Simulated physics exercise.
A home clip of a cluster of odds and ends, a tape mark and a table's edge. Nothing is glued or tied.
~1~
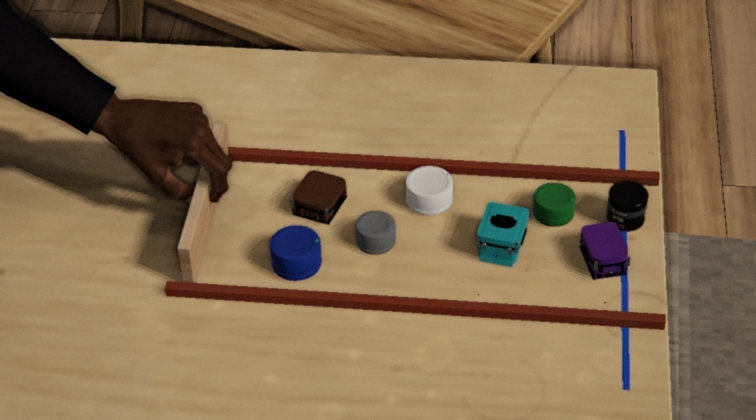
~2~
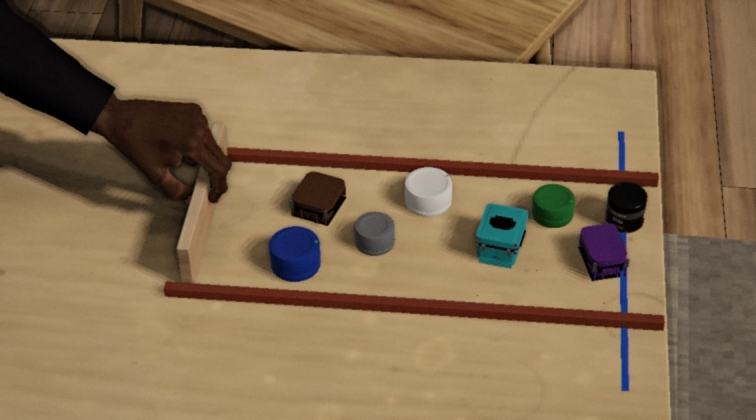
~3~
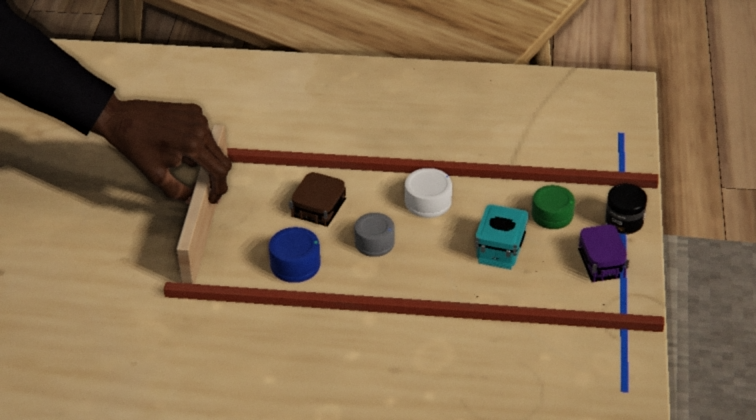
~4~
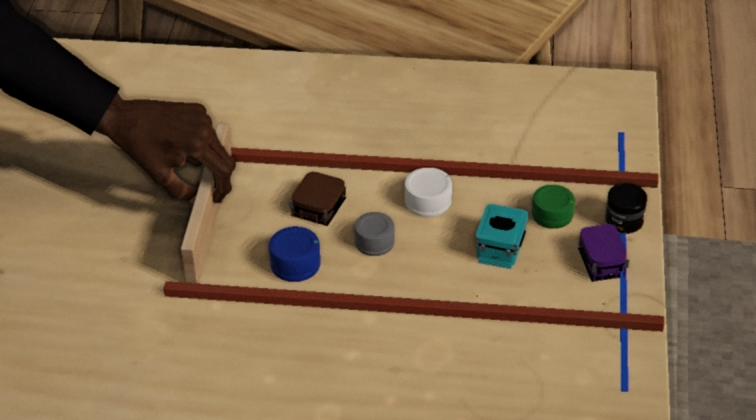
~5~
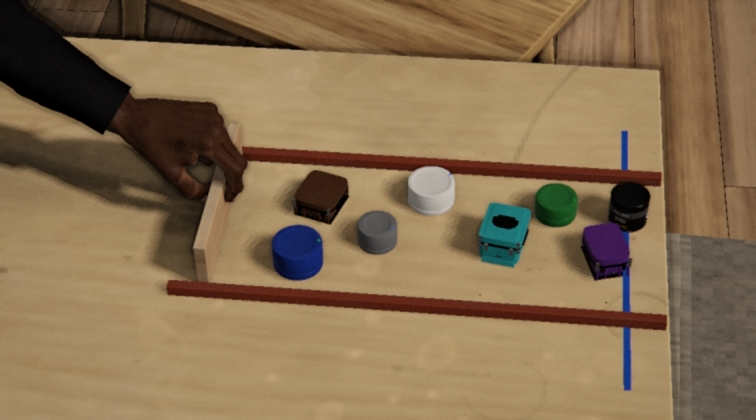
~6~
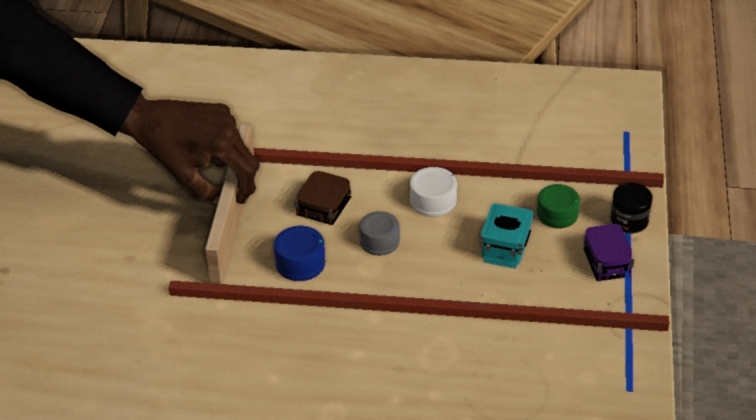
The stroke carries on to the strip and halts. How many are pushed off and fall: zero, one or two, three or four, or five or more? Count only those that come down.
As it turns out, the number that fall off is five or more.
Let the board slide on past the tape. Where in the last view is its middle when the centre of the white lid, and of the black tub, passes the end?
For the white lid at (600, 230), for the black tub at (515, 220).
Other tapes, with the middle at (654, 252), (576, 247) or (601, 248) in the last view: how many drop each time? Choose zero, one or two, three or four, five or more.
One after another: At least five; 3 or 4; three or four.
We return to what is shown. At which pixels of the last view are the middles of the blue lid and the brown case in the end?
The blue lid stops around (655, 281); the brown case around (649, 216).
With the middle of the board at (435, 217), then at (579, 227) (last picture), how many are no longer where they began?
First 4, then 8.
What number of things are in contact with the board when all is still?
It touches 3.
Soon after, none off yet; black tub at rest near (631, 209); purple case at rest near (608, 253); green lid at rest near (558, 206).
Then, none off yet; black tub at rest near (631, 209); purple case at rest near (608, 253); green lid moving near (567, 207).
Further on, one off so far; black tub tipped well over near (710, 280); purple case moved about its own width near (657, 263); green lid moved well along near (663, 223).
At rest, the number that fall off is five or more; fallen, white lid, turquoise case, green lid, purple case and black tub.
